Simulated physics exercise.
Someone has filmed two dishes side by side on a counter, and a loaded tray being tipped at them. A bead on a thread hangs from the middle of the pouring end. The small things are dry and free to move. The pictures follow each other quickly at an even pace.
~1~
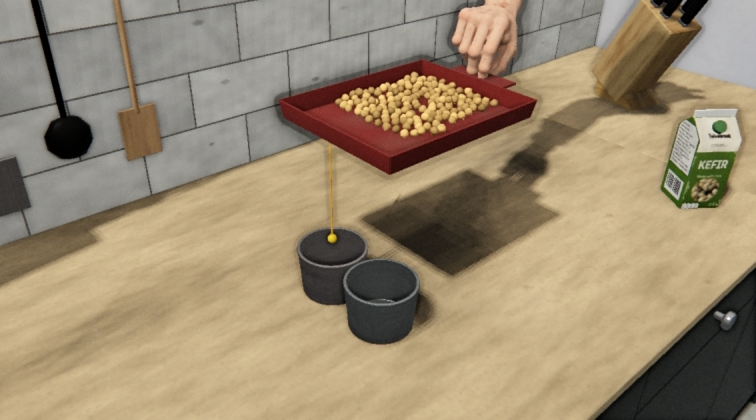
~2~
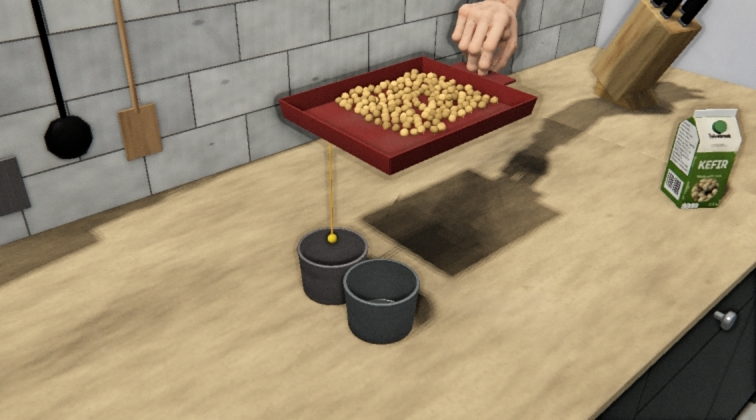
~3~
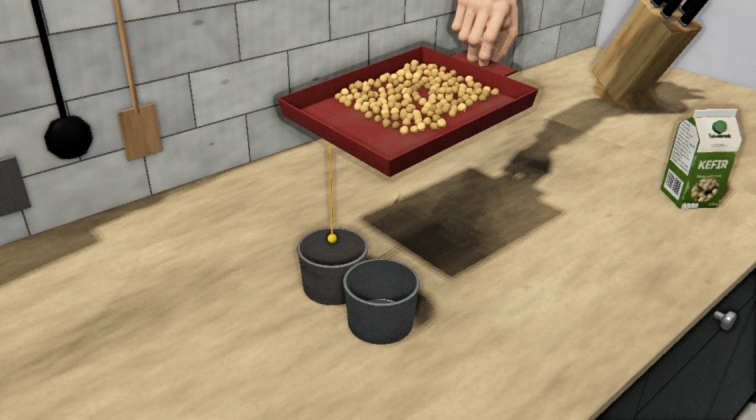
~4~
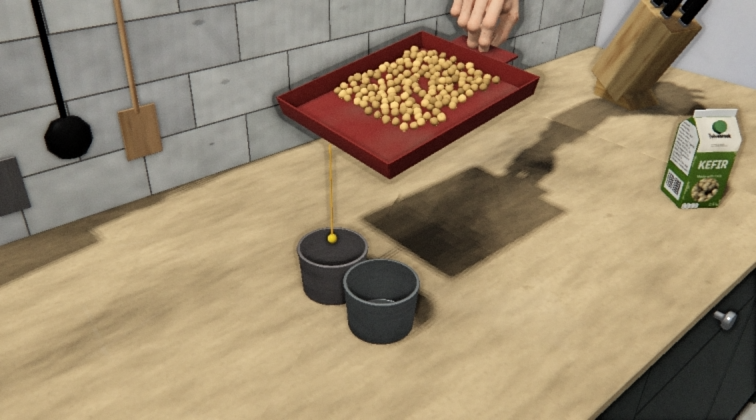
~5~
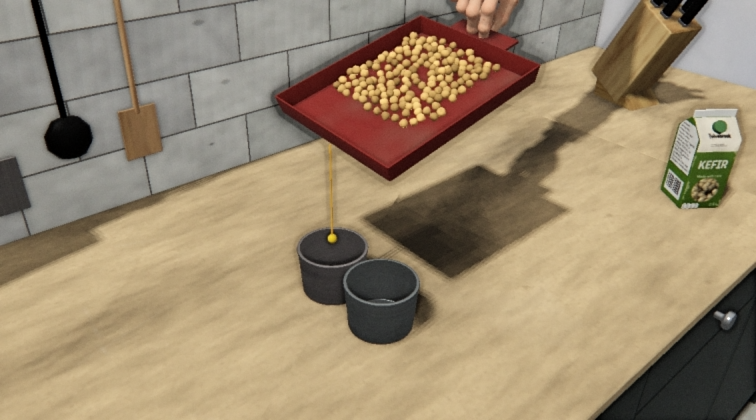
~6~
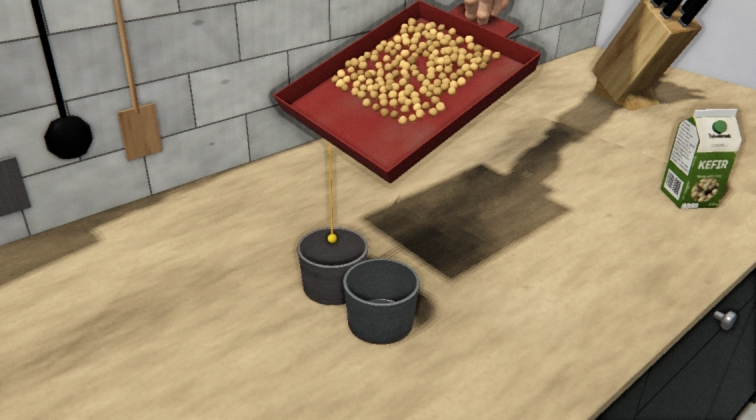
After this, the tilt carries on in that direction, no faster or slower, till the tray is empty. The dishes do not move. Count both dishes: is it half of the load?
Together they catch less than half.
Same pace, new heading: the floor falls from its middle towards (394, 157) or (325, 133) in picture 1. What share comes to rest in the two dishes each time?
The first gives 70 %, the second 0 %.
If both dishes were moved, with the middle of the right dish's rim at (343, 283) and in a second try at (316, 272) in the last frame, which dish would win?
First the right-hand dish, then the right one.
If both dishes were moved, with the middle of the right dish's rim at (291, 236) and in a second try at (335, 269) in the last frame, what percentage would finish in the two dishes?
The first gives 0 %, the second 30 %.
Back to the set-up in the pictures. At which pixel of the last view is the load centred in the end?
Close to (328, 341).
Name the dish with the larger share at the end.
That is the dish on the right.
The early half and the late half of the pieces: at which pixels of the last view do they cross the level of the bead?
Around (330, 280) and then (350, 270).
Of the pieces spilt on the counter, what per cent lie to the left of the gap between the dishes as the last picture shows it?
Some 90 per cent.
Just after the last frame, tray tipped steeply; almost all on the tray; just a few in the air.
A moment on, tray tipped right over; the larger part on the tray; just a few in the right dish; about a tenth outside both; just a few in the air.
Further on, tray tipped past a quarter turn; roughly a quarter in the right dish; roughly two thirds outside both; just a few in the air.
When it is over, tray tipped past a quarter turn; roughly a quarter in the right dish; not one in the left dish; roughly two thirds outside both.
